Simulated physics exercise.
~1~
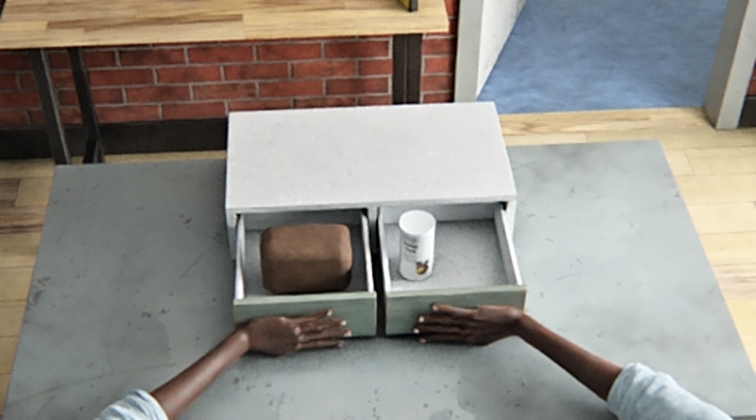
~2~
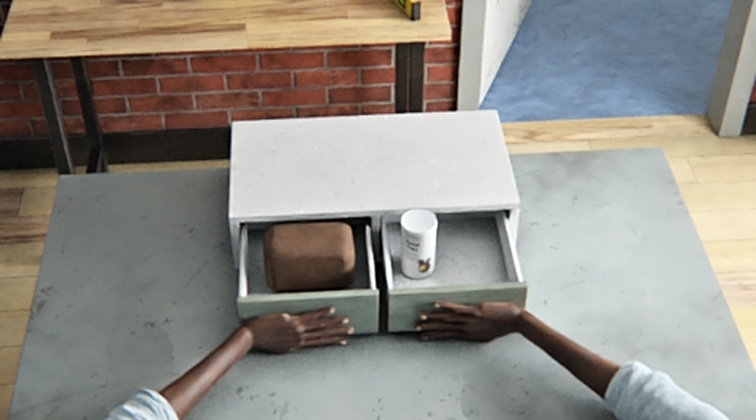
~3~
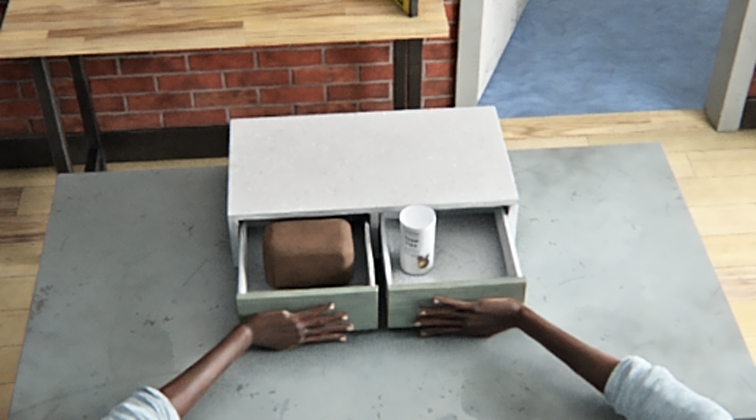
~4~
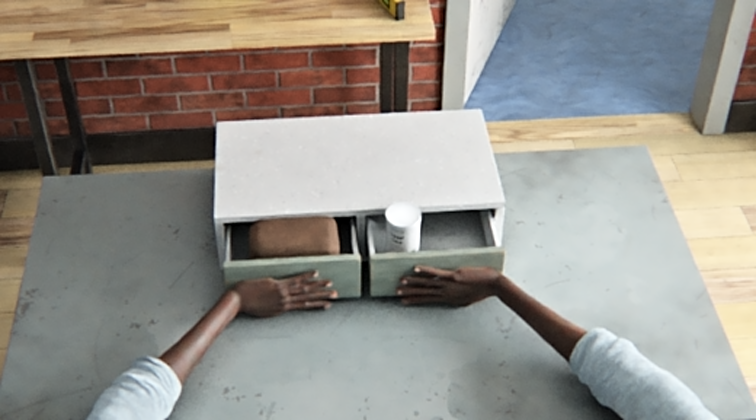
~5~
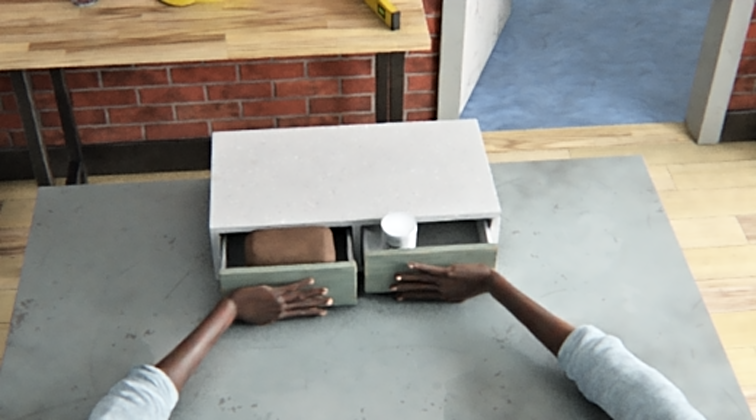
The clip opens on a pale chest on a grey table, its two drawers standing open side by side, with a brown loaf in the left one and an upright white pot in the right. Two hands rest against the drawer fronts, one on each. At first the drawers barely move, while the view sways slightly. Then the hands push both drawers inward together, carrying the loaf and pot toward the chest. Both slide roughly halfway in and then jam, still partly open, with the hands against their fronts.
